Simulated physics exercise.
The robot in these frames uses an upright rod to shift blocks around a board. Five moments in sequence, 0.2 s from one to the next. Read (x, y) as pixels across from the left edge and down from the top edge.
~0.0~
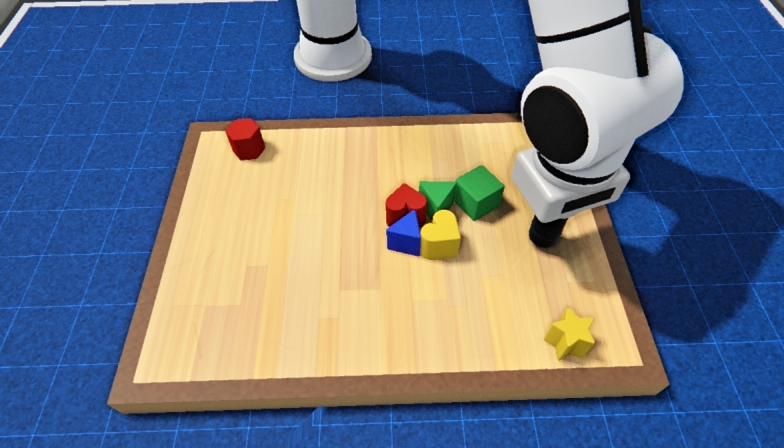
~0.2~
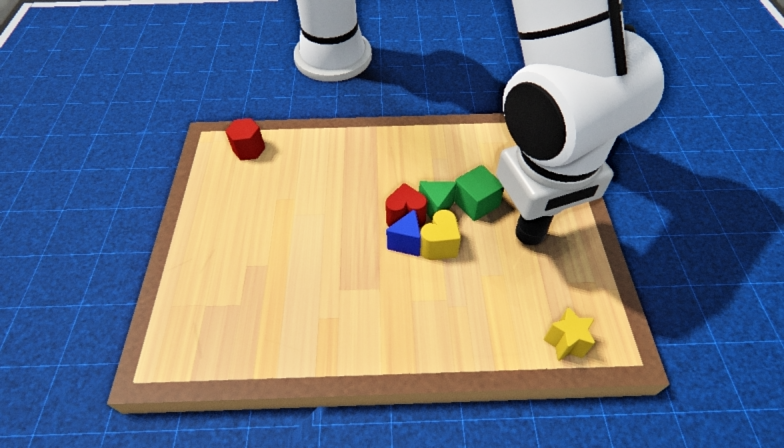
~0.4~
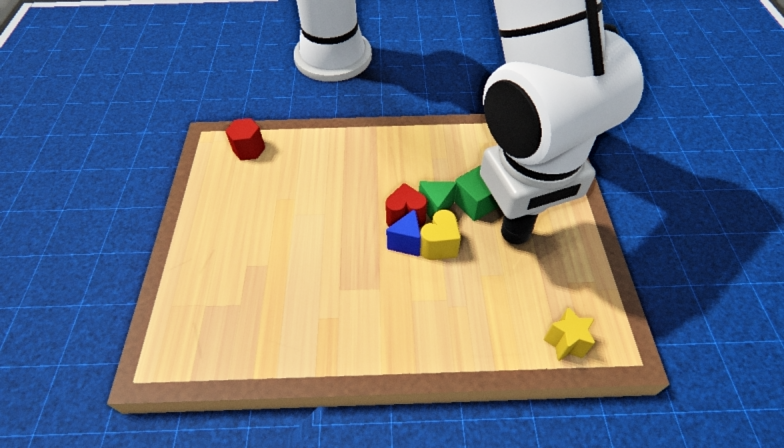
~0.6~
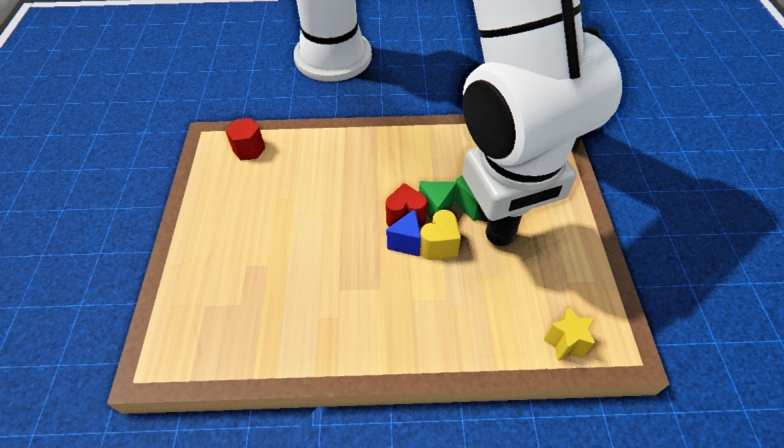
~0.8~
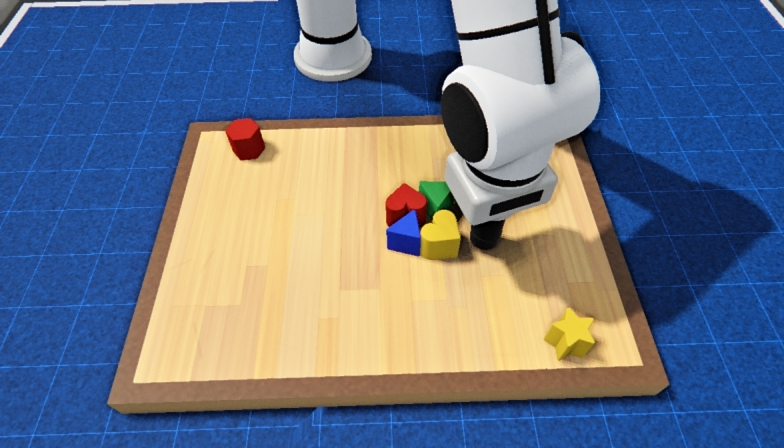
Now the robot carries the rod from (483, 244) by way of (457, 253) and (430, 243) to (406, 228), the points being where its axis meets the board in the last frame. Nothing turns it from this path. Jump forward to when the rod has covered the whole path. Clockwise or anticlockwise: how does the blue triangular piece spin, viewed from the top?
Seen from above, clockwise.
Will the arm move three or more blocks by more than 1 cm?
In short: Yes.
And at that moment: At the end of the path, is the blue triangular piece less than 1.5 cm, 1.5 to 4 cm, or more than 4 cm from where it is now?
The best fit is over 4 cm.
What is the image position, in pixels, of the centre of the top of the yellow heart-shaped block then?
My best guess is (378, 219).
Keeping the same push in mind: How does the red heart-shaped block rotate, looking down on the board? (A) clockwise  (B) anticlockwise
A (clockwise)
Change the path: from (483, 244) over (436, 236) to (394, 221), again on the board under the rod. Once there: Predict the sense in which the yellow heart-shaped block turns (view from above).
From above, counter-clockwise.
What follows on the original path. One third of the way, rod (457, 247); blue triangular piece (396, 222), turned 30° clockwise; yellow heart-shaped block (426, 228).
Two thirds of the way, rod (430, 237); blue triangular piece (373, 216), turned 50° clockwise; yellow heart-shaped block (399, 225).
At the end, rod (406, 223); red heart-shaped block (389, 184), turned 30° clockwise; blue triangular piece (352, 214), turned 25° clockwise; green triangular piece still; yellow heart-shaped block (378, 219), turned 20° anticlockwise.
